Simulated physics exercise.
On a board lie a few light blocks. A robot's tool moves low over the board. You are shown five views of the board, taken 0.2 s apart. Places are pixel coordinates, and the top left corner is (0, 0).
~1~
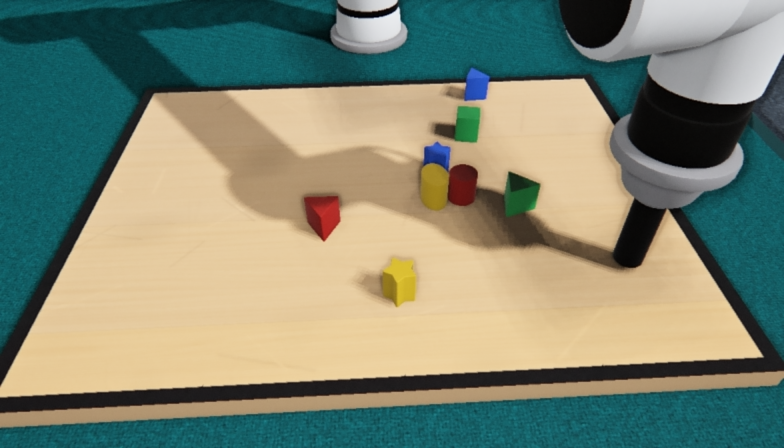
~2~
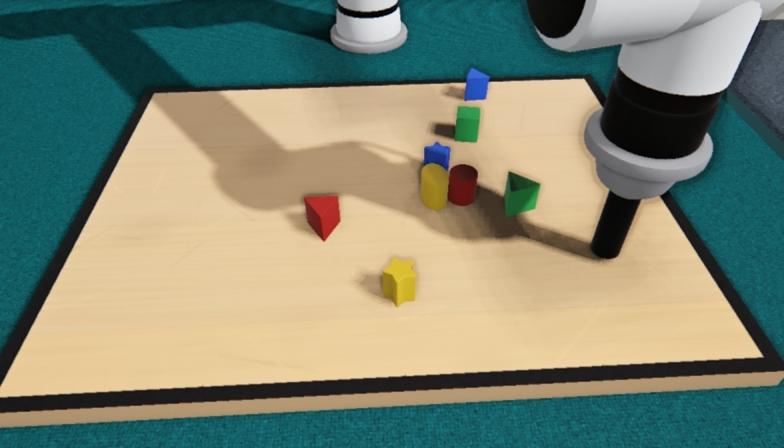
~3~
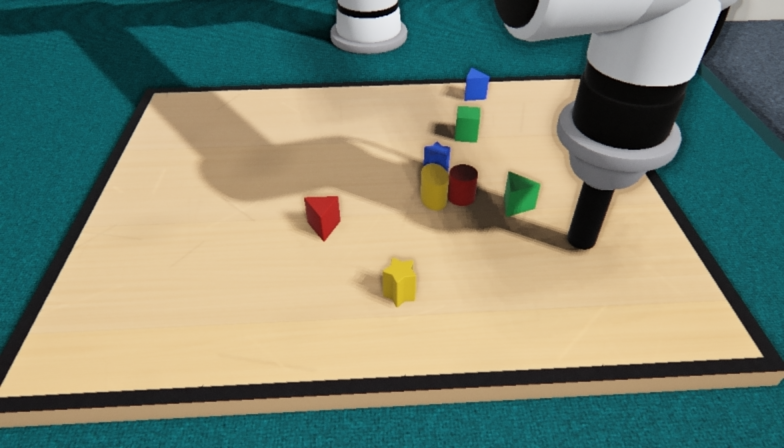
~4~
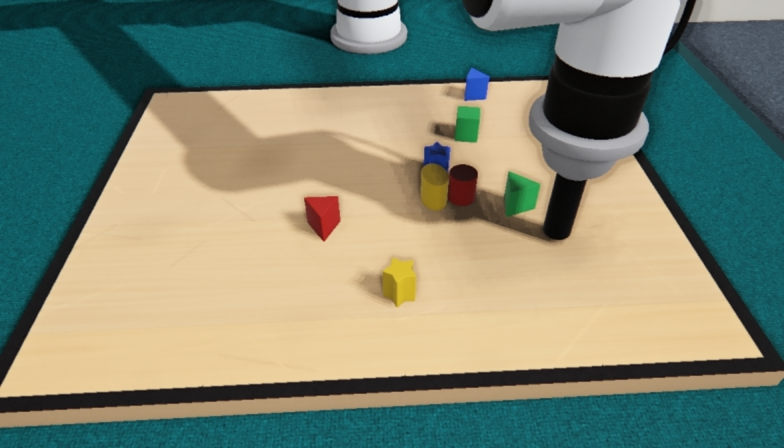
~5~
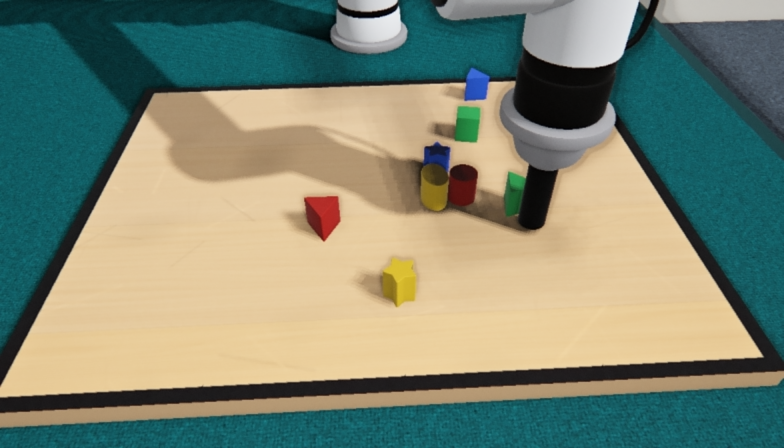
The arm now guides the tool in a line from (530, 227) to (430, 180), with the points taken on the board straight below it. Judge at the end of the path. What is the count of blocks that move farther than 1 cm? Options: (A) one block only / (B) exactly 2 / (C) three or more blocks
The one that fits is C, three or more blocks.
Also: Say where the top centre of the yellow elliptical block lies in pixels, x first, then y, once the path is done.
Its top middle is near (414, 173).
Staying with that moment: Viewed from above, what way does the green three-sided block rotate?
My answer: Clockwise.
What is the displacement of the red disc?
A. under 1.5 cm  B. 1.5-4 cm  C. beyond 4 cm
C.
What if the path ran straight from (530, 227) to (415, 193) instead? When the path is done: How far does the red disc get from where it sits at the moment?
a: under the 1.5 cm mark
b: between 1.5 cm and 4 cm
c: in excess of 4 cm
b.
On the path given first. One third of the way, tool at (495, 204); green three-sided block at (510, 173), turned 60° clockwise.
Two thirds of the way, tool at (461, 188); yellow elliptical block at (417, 173), turned 45° anticlockwise; red disc at (438, 162); green three-sided block at (510, 173), turned 60° clockwise.
At the end, tool at (430, 174); yellow elliptical block at (414, 173), turned 55° anticlockwise; blue star-shaped block at (430, 141), turned 60° clockwise; red disc at (405, 153); green three-sided block at (510, 173), turned 60° clockwise.
